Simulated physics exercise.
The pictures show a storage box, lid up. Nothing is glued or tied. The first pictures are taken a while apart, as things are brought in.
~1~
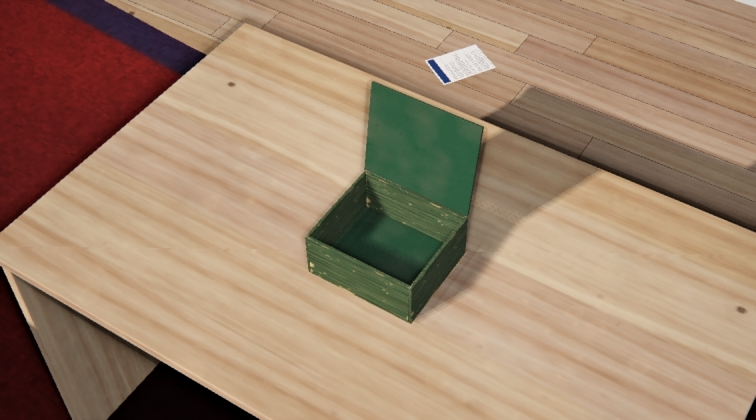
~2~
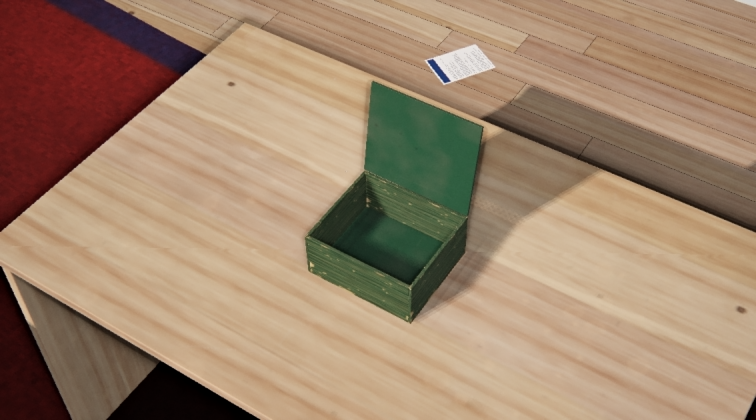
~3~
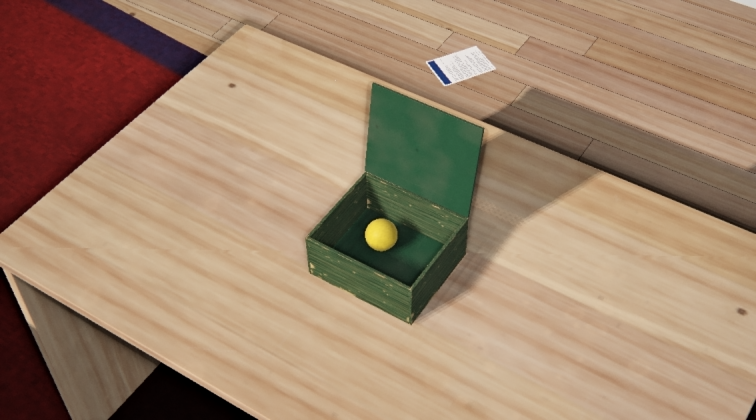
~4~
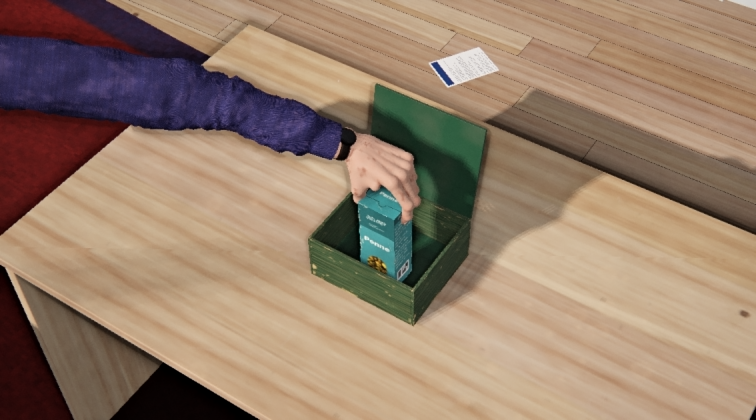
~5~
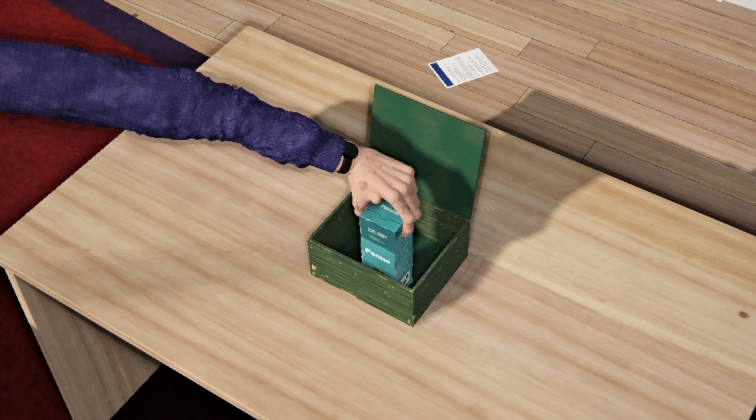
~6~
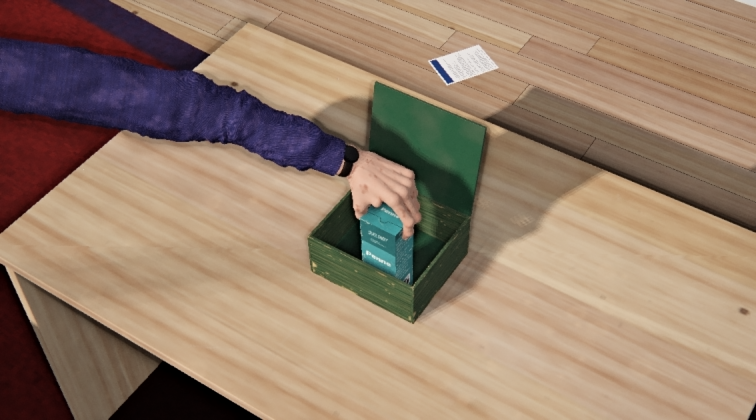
At first, an open green box sits empty on a wooden table, and then a yellow lemon appears inside it. Next, a hand in a purple sleeve reaches in from the left, gripping a turquoise carton upright in the box, and lowers it slightly, keeping its fingers on the top.
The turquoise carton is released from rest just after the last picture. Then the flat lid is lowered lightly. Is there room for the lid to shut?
Outcome: The lid is held up.
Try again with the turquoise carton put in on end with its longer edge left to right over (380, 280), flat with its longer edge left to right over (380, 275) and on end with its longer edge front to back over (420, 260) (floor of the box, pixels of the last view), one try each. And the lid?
In the first case it is held up; in the second case it sits on the rim; in the third case it will not close.
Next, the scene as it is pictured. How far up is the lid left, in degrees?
About 40°.
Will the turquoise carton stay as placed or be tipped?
The turquoise carton stays as placed.
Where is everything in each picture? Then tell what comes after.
The last thing is not in view yet, in the first picture.
The last thing is not in view yet, in the second picture.
The last thing is not in view yet; yellow lemon (381, 235), in the third picture.
Coming down; turquoise carton (386, 238), in the fourth picture.
Coming down; turquoise carton (387, 250), in the fifth picture.
In place under the hand; turquoise carton (387, 252), in the sixth picture.
Then, 1.40 s after the last picture, lid 78° above the rim.
Then, 1.70 s after the last picture, lid 47° above the rim.
At rest, lid 39° above the rim; both in place. Seen from the same camera at the end, turquoise carton near (387, 252).
